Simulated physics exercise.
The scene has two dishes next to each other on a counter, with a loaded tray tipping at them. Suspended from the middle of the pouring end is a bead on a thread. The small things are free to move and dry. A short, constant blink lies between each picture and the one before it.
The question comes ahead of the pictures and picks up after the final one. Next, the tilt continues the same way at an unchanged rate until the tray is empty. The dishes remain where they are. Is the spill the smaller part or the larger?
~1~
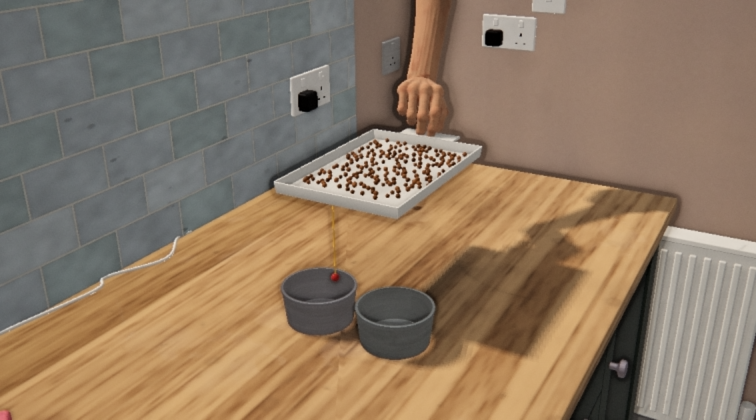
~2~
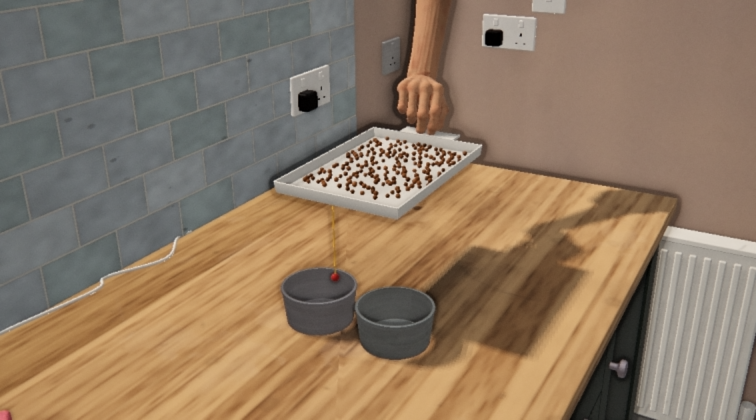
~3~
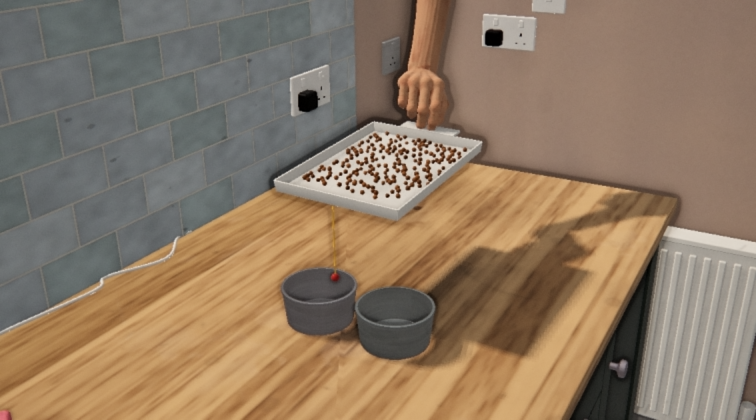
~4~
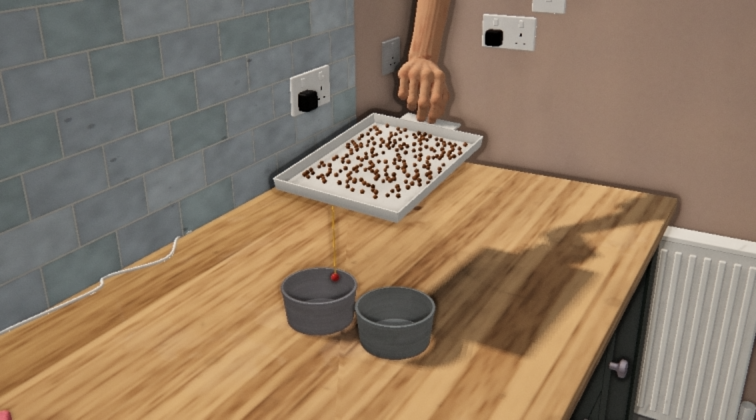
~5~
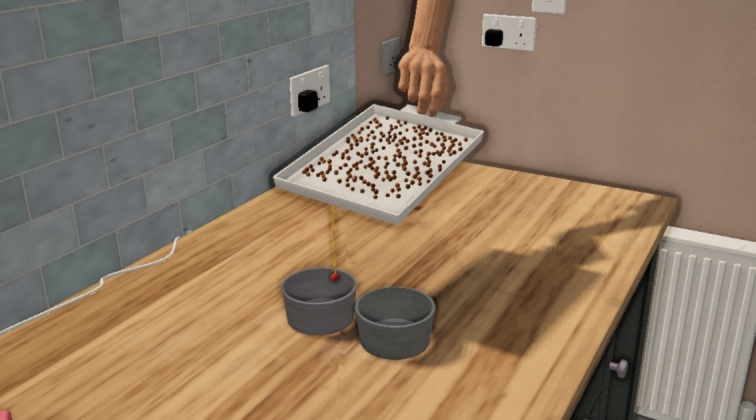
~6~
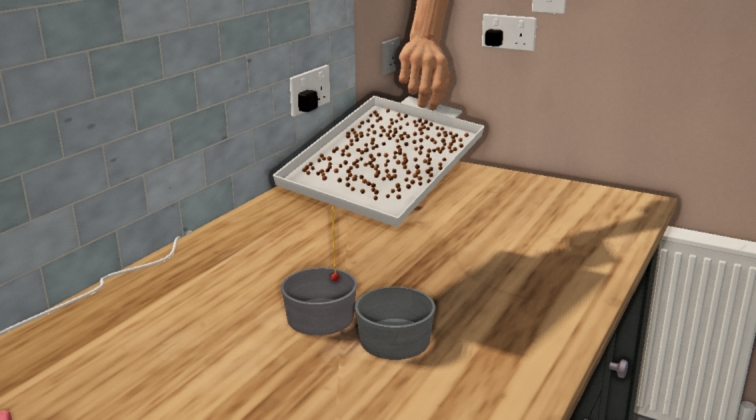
The bulk is caught.
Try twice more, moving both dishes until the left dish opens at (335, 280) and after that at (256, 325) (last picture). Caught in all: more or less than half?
At the first place above a half, at the second under half.
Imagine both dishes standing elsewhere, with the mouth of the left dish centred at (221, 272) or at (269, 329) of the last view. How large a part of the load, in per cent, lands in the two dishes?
0 and 0 in a hundred.
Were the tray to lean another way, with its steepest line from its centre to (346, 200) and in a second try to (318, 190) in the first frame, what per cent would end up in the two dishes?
That comes to 40 per cent the first time and 30 per cent the second.
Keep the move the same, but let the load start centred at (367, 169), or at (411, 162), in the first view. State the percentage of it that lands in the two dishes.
Share in order: Roughly 100 %, 100 %.
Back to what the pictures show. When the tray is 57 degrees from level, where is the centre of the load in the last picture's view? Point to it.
Close to (394, 208).
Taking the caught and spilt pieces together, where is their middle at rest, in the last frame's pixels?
At about (395, 336), give or take.
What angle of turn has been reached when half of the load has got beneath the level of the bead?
It sits at roughly 100°.
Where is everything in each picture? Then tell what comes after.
Corners of the pouring end at (276, 182) and (397, 207), level; middle of the load at (395, 167), cereal balls; left dish at (299, 315); right dish at (376, 338); bead on its thread at (335, 277), in the first picture.
Corners of the pouring end at (276, 181) and (397, 207), level; middle of the load at (395, 166), in the second picture.
Corners of the pouring end at (276, 180) and (397, 209), tipped barely, lowest at the right corner; middle of the load at (395, 164), in the third picture.
Corners of the pouring end at (276, 178) and (397, 211), tipped a little, lowest at the right corner; middle of the load at (395, 160), in the fourth picture.
Corners of the pouring end at (276, 177) and (397, 214), tipped a little, lowest at the right corner; middle of the load at (395, 156), in the fifth picture.
Corners of the pouring end at (276, 175) and (397, 216), tipped a little, lowest at the right corner; middle of the load at (395, 153); left dish at (299, 315); right dish at (376, 338), in the sixth picture.
Soon after the last picture, tray tipped steeply; nearly all on the tray; a stray few in the right dish; a stray few outside both; a stray few in the air.
A little later, tray tipped right over; about two thirds on the tray; about a quarter in the right dish; a stray few outside both; about a quarter in the air.
Later still, tray tipped past a quarter turn; nearly all in the right dish; a stray few outside both.
At rest, tray tipped past a quarter turn; nearly all in the right dish; none in the left dish; a stray few outside both.
